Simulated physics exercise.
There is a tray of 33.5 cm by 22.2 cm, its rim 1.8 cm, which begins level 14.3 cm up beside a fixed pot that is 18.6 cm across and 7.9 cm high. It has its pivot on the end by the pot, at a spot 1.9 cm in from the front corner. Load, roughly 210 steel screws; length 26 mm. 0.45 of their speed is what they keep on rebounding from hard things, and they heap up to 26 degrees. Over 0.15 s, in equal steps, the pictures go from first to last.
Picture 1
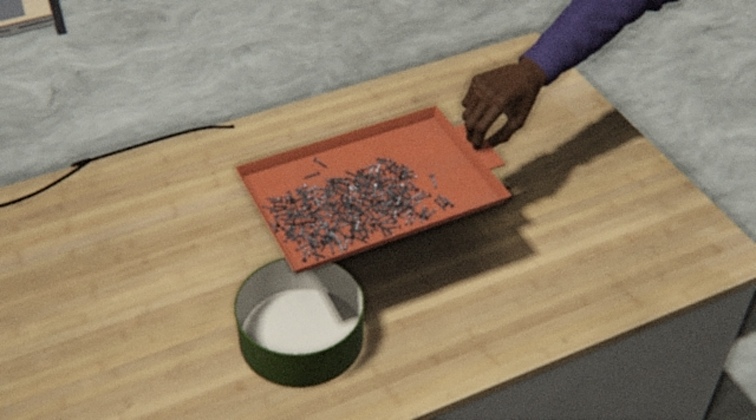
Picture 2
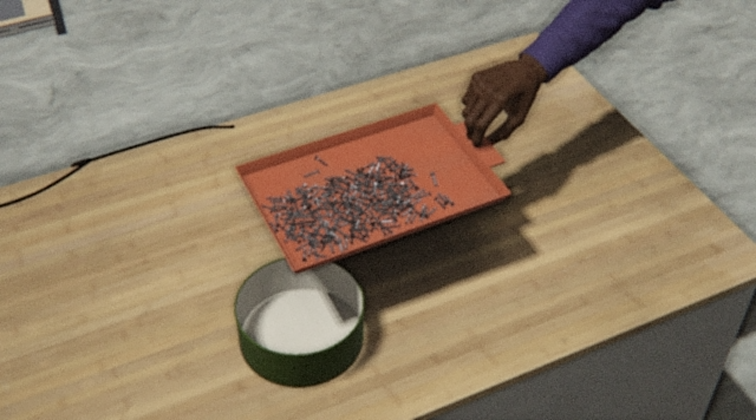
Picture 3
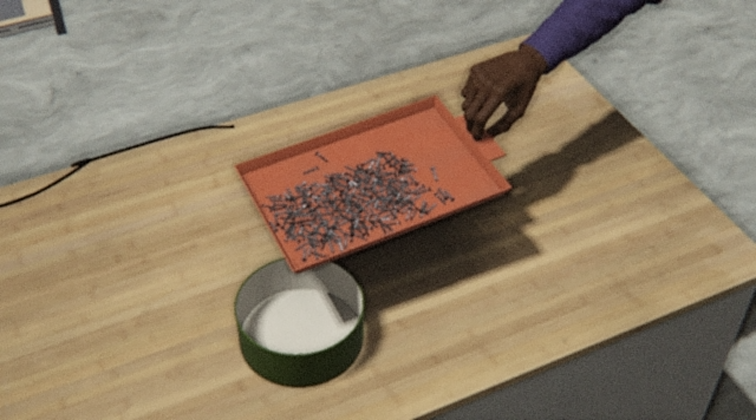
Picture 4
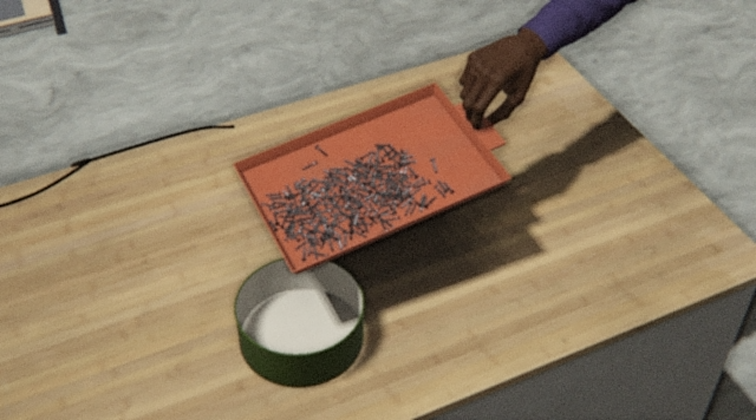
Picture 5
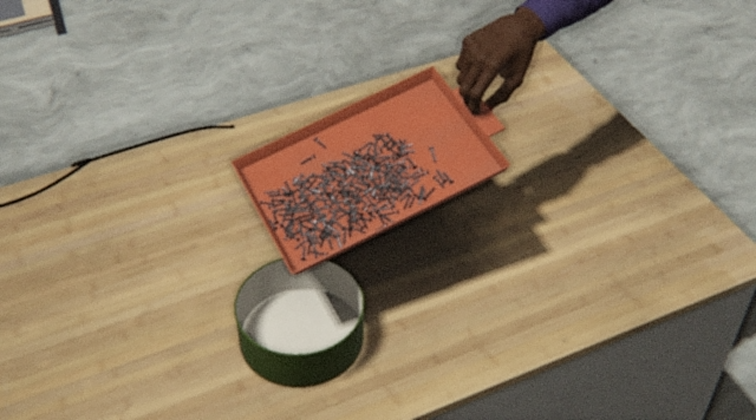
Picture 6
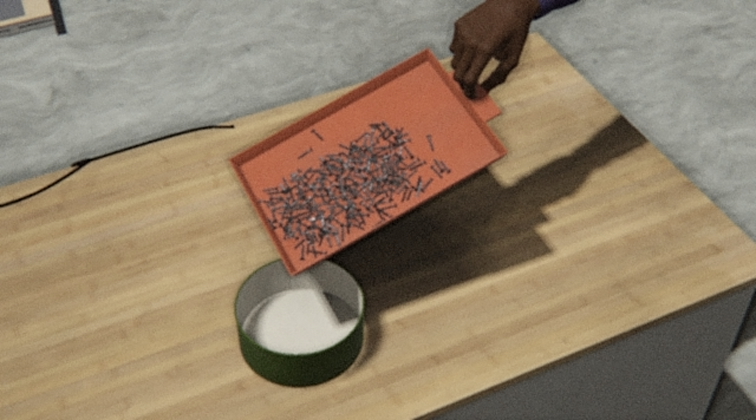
A red tray holding a heap of small dark screws sits nearly level above a wooden counter, a dark-skinned hand in a purple sleeve gripping its right end. The hand raises that end, slowly and then faster, steepening the tray toward the green pot at lower left while the screws stay heaped.
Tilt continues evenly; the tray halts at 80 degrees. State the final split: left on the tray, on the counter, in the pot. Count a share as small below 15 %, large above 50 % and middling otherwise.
Tray: Small. Counter: Middling. Pot: Large.
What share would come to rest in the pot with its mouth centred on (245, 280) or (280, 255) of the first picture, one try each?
Estimates: 65 % and 5 %, in that order.
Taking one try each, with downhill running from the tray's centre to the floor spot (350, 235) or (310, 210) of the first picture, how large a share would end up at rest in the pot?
I'd put it at about 75 per cent for the first tilt and about 30 per cent for the second.
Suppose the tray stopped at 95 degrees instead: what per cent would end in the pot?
In that case, near 60 percent.
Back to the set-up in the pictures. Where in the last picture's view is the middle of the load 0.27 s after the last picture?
At that moment the load's centre is around (287, 223).
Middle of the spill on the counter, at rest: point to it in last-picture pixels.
Somewhere around (183, 378), I'd say.
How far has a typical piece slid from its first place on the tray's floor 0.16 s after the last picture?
Roughly 1 cm.
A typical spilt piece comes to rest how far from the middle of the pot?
Distance: Roughly 22 cm.
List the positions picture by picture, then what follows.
In the first frame, tray tilt 0 degrees, front corners at (297, 265) and (504, 193); middle of the pieces at (351, 205); pot at (299, 303).
In the second frame, tray tilt 1 degrees, front corners at (296, 265) and (504, 191); middle of the pieces at (350, 204).
In the third frame, tray tilt 3 degrees, front corners at (296, 265) and (504, 186), lowest corner left front; middle of the pieces at (350, 202).
In the fourth frame, tray tilt 7 degrees, front corners at (295, 266) and (504, 176), lowest corner left front; middle of the pieces at (350, 197).
In the fifth frame, tray tilt 13 degrees, front corners at (295, 267) and (503, 164), lowest corner left front; middle of the pieces at (348, 192).
In the sixth frame, tray tilt 19 degrees, front corners at (294, 269) and (500, 151), lowest corner left front; middle of the pieces at (346, 186); pot at (299, 303).
Then, 0.16 s after the last picture, tilt 51 degrees; the tray holds 100 %, the pot 0 %.
Then, 0.27 s after the last picture, tilt 73 degrees; the tray holds 100 %, the pot 0 %.
Then, 0.51 s after the last picture, tilt 80 degrees; the tray holds 0 %, the pot 65 %.
In the end, tray 0 %, counter 30 %, pot 70 %.
